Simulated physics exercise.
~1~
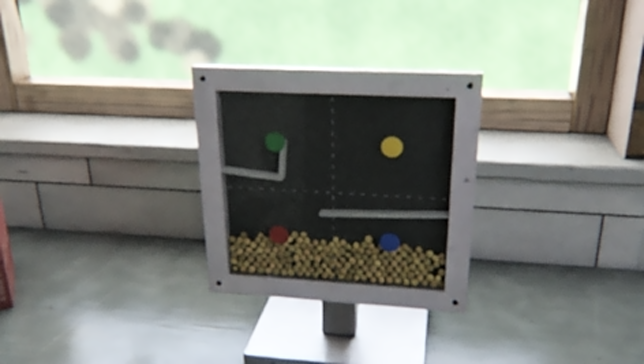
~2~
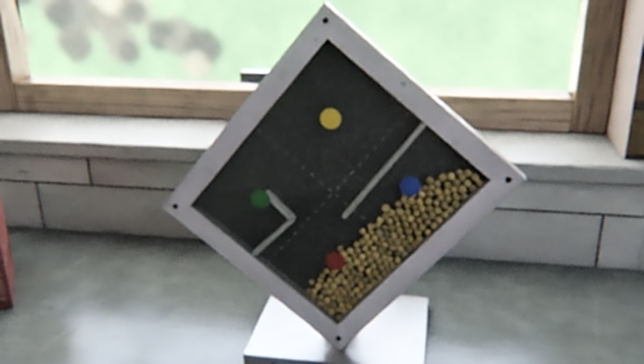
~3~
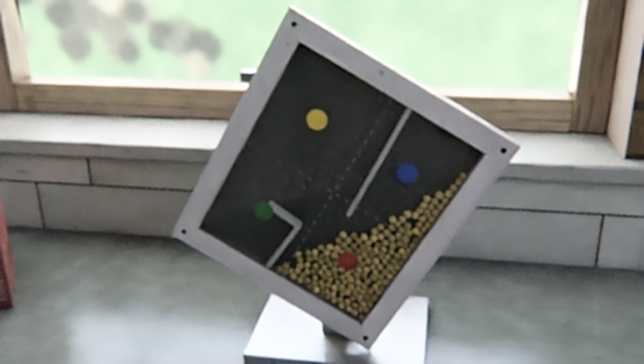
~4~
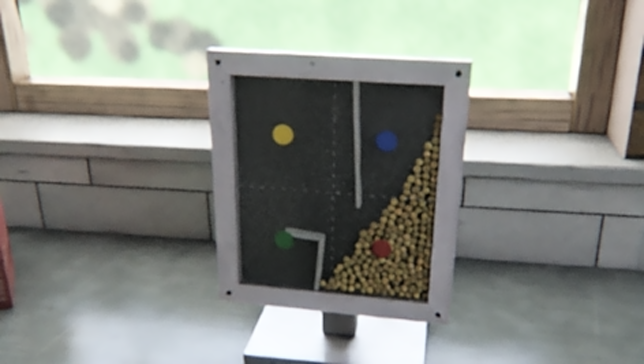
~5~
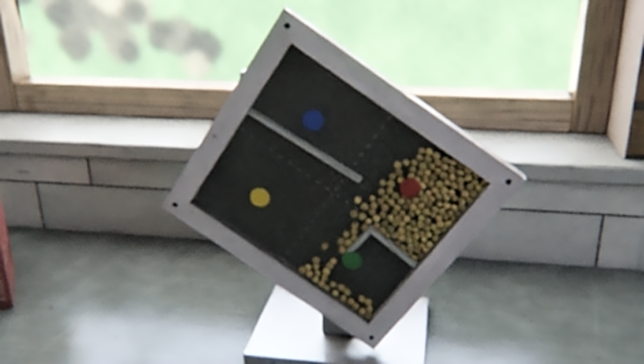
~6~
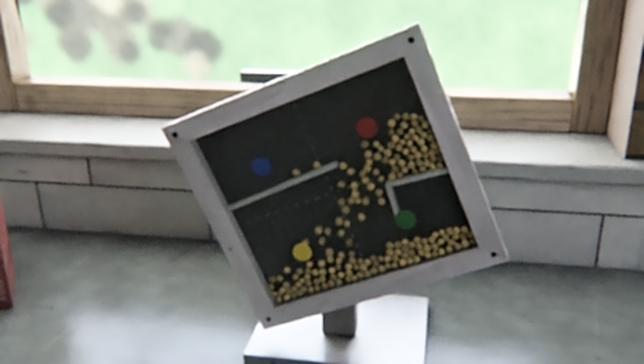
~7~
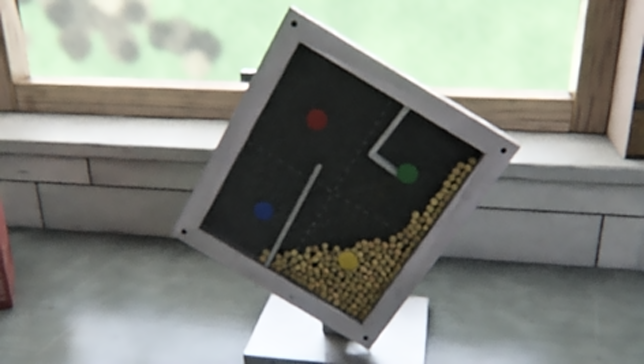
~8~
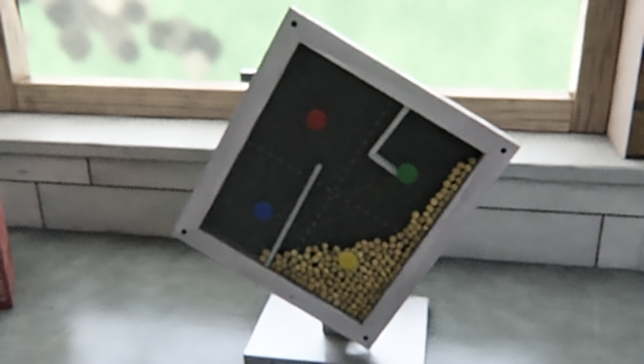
A square, pale-framed case with a dark back stands on a grey counter before a window, seen from the front and slightly above. Inside are green, yellow, red and blue stickers, two pale ledges and a layer of small tan beans along the bottom. The case tilts anticlockwise and the beans gather around the red sticker. It keeps turning the same way, carrying them up the right side until they pour past the ledges. It ends tilted and still, red uppermost, with most beans heaped around yellow and a thinner strip reaching up towards green.
